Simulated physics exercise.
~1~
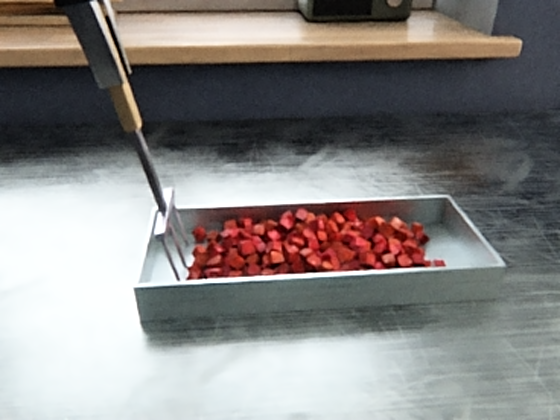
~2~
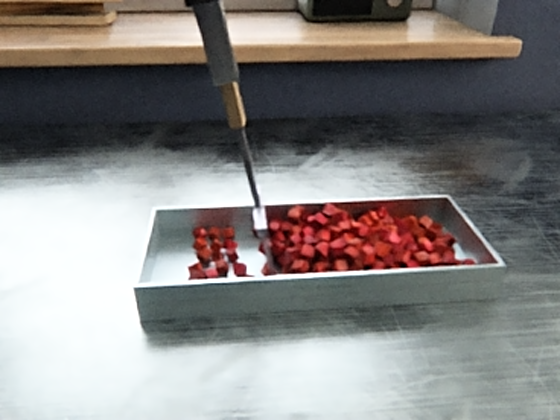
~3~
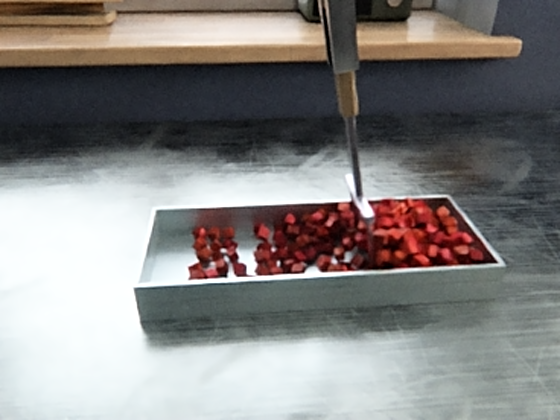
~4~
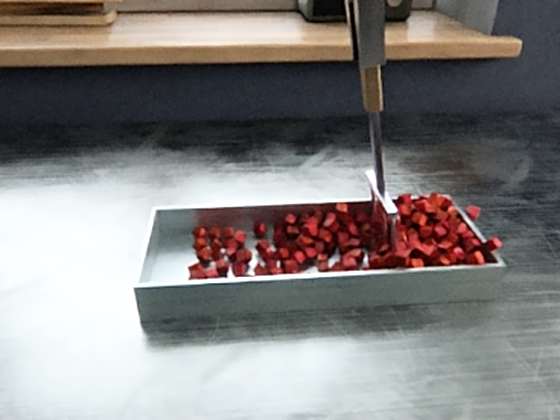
At the start, a rake held by a robot arm stands at the left end of a shallow grey trough, beside a wide bed of small red vegetable dice on a scratched metal table. The rake moves right through the dice, leaving a small cluster behind near the left end. It continues past the middle, pushing more pieces toward the right while others stay scattered behind it. Finally it advances a little further, and the dice crowd into a heap at the right end, with a few at the rim, while the trough stays in place.
